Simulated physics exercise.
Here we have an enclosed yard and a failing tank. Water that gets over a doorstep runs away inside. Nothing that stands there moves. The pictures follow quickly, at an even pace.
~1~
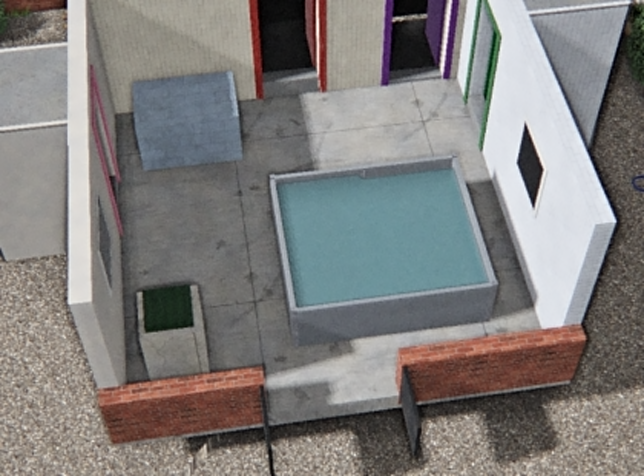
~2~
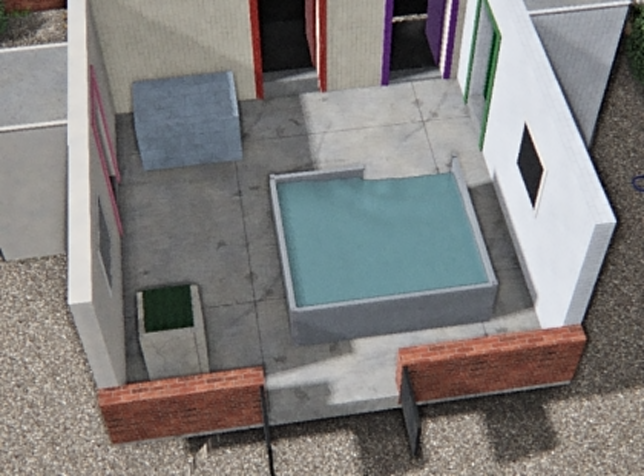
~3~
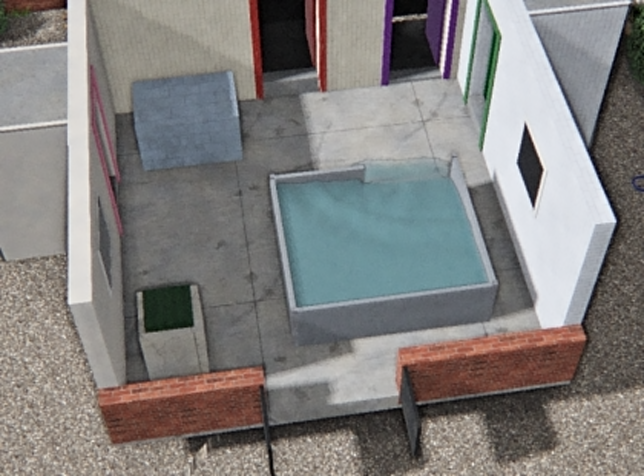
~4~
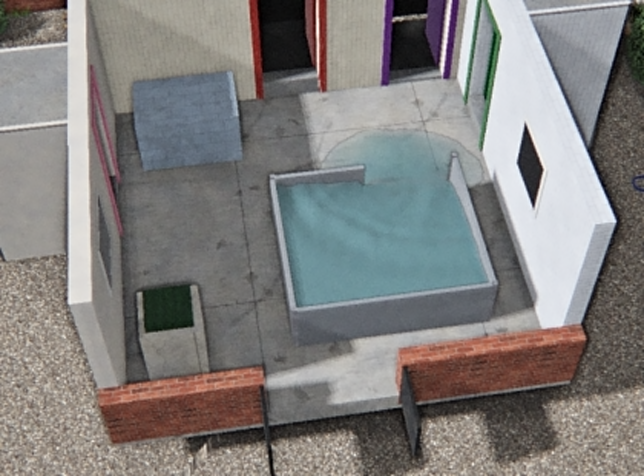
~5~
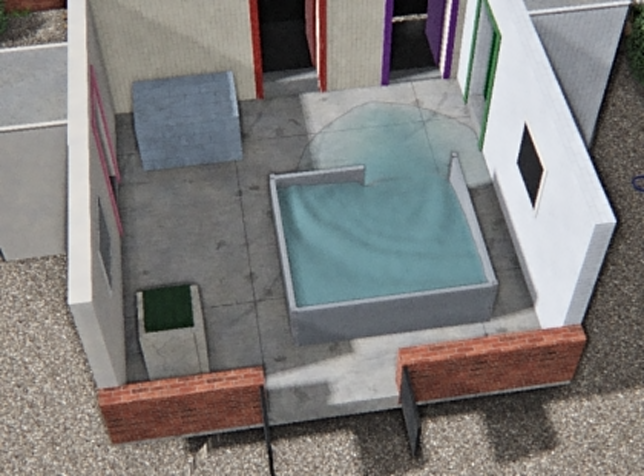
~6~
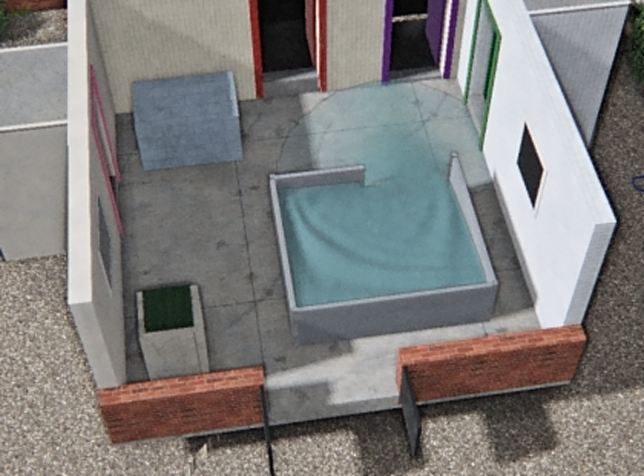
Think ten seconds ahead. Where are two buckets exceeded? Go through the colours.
In the end: The red door stays under that; the pink door stays under that; the purple door takes more than that; the green door takes more than that.
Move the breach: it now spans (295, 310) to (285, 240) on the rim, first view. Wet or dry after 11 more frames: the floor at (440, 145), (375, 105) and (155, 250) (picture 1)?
As listed: Clear, no water, wet.
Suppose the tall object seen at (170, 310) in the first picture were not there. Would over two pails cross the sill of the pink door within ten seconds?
My reading: Pink door stays under.
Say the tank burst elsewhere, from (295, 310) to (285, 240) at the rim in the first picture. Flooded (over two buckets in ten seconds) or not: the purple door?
Purple door lets more in.
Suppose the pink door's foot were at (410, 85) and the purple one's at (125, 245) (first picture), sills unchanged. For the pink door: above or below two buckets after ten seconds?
In short: Pink is over.
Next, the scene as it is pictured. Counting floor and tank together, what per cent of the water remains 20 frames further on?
Roughly 82 per cent.
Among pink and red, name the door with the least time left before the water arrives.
The red door.
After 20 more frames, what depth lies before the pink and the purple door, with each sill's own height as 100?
Near 20 and 480 in a hundred.
A moment on, water covers 30 % of the floor; the red door wet at the sill, nothing in, the pink door not reached, the purple door far over two buckets in, the green door wet at the sill, nothing in.
Next, water covers 35 % of the floor; the red door wet at the sill, nothing in, the pink door not reached, the purple door far over two buckets in, the green door under two buckets in.
Then, water covers 60 % of the floor; the red door wet at the sill, nothing in, the pink door wet at the sill, nothing in, the purple door far over two buckets in, the green door over two buckets in.
Later, water covers 90 % of the floor; the red door wet at the sill, nothing in, the pink door wet at the sill, nothing in, the purple door far over two buckets in, the green door over two buckets in.
In the end, water covers 95 % of the floor; the red door wet at the sill, nothing in, the pink door wet at the sill, nothing in, the purple door far over two buckets in, the green door over two buckets in.
